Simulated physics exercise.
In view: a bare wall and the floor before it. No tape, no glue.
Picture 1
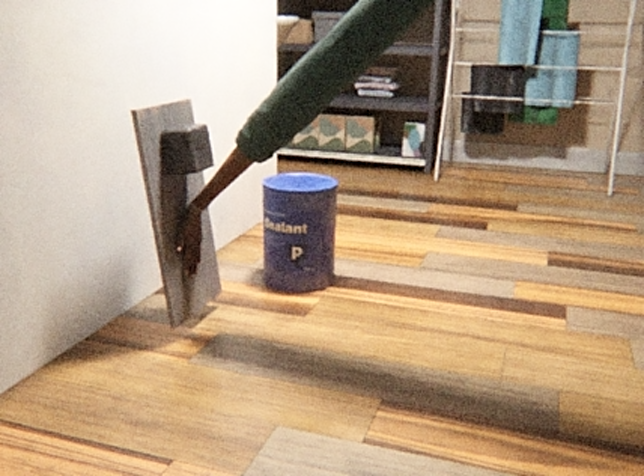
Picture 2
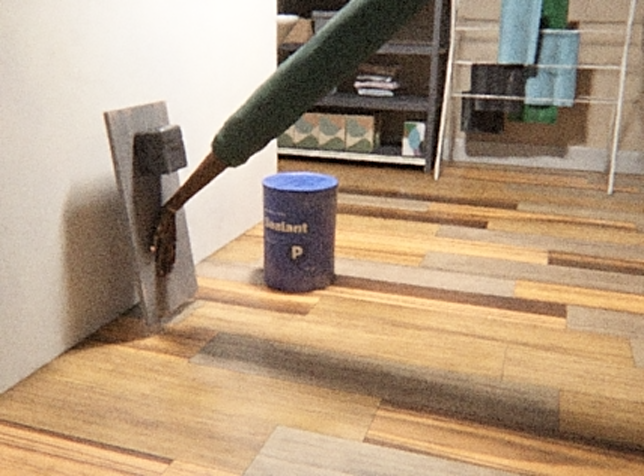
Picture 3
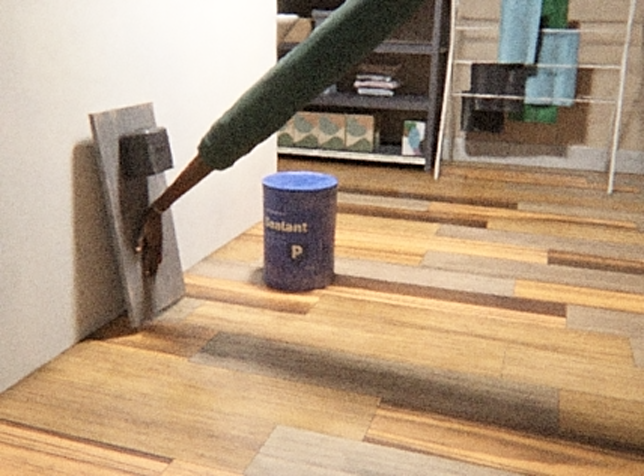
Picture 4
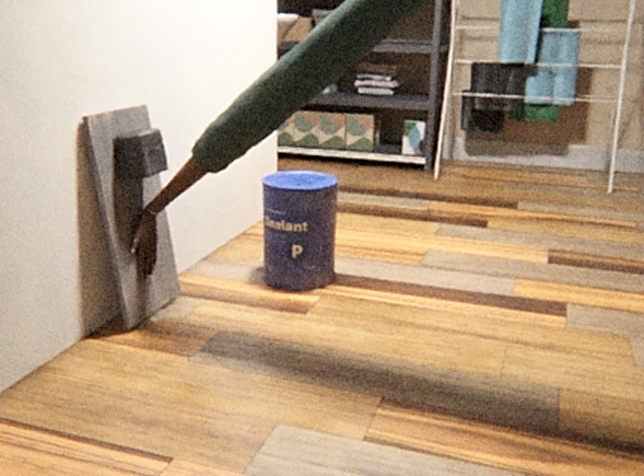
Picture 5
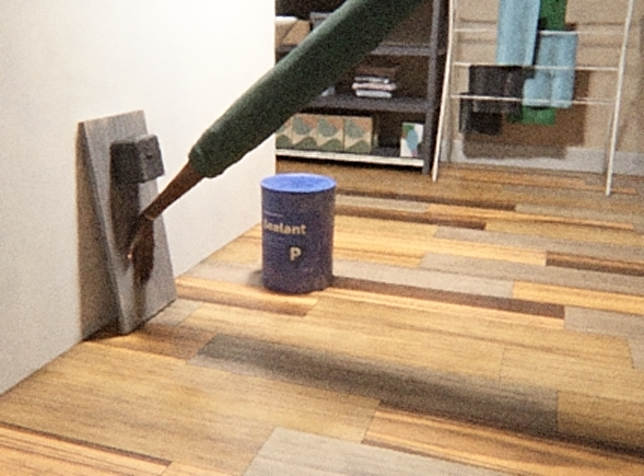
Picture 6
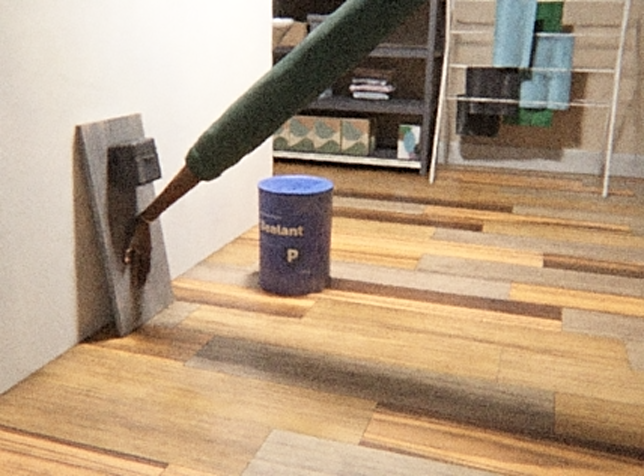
A green-sleeved arm moves a grey board left and leans it against the bare wall.
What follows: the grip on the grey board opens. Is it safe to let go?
It remains leaning.
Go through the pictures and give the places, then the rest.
Not yet at the wall; grey board (181, 211); blue pail (300, 232), in the first frame.
Not yet at the wall; grey board (156, 211); blue pail (300, 231), in the second frame.
Not yet at the wall; grey board (142, 212); blue pail (300, 230), in the third frame.
Not yet at the wall; grey board (137, 213); blue pail (300, 230), in the fourth frame.
Leant on the wall, still held; grey board (133, 219); blue pail (298, 232), in the fifth frame.
Leant on the wall, still held; grey board (130, 222); blue pail (295, 234), in the sixth frame.
Then, 0.20 s later than the last frame, all is still.
Then, 0.50 s later than the last frame, grey board resting near (130, 222).
When it is over, both as before. End places, in pixels of the last picture, grey board near (130, 222). The board stays up.
